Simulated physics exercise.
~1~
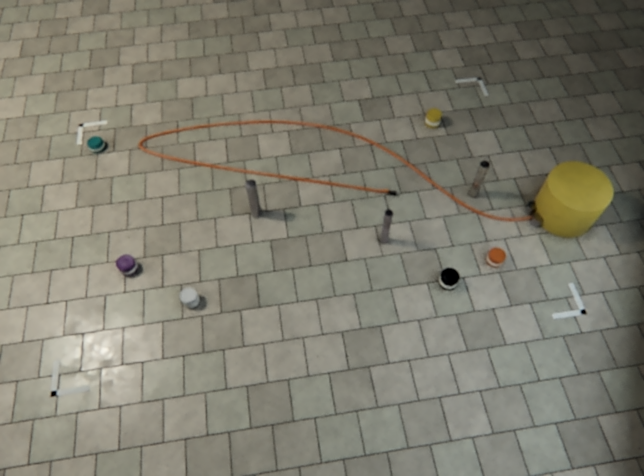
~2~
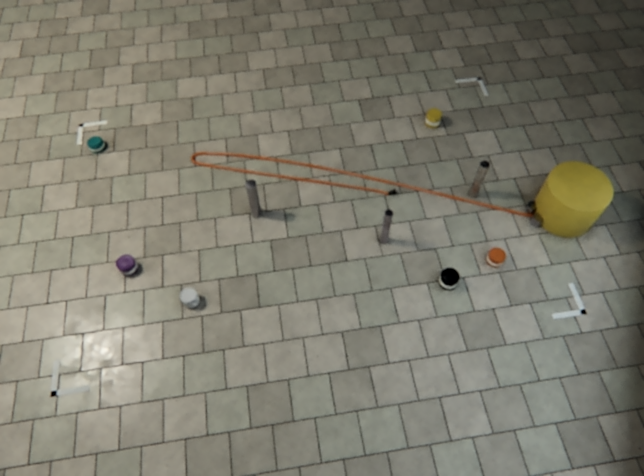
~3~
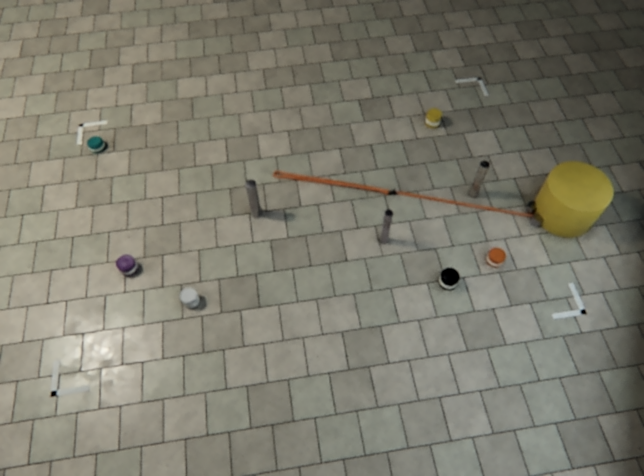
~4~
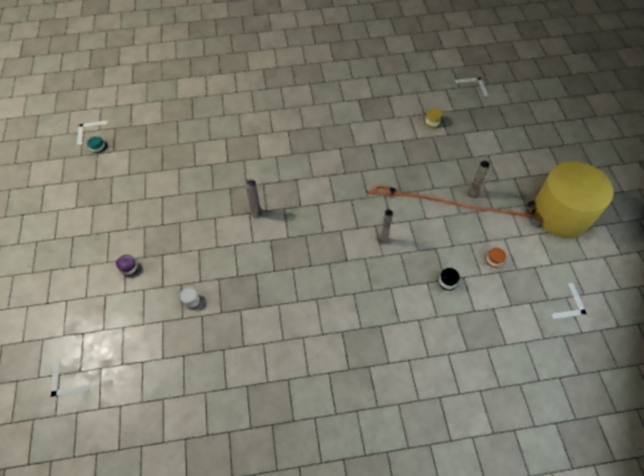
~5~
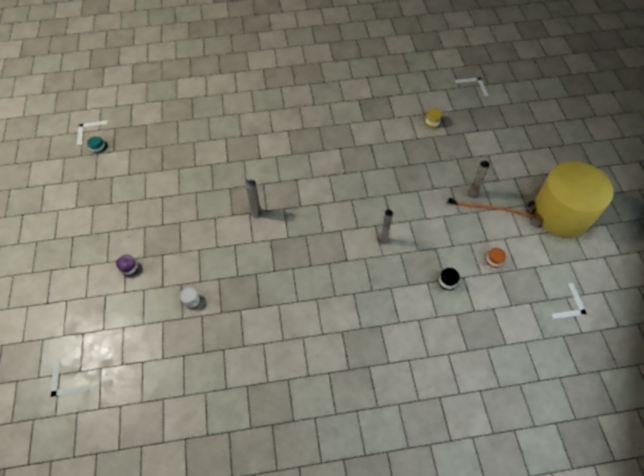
At first, an orange lead runs from a yellow reel on the right across a tiled floor, sweeping left in a long loop and doubling back to its plug near the upright posts. The loop then narrows and its far bend draws rightward while the plug stays put. Next, the lead flattens into a nearly straight line, and the bend keeps sliding right until it almost meets the plug. Finally, the plug itself is pulled right toward the reel, leaving only a short length out. The small yellow, purple, teal, black, orange and white containers all remain in place.
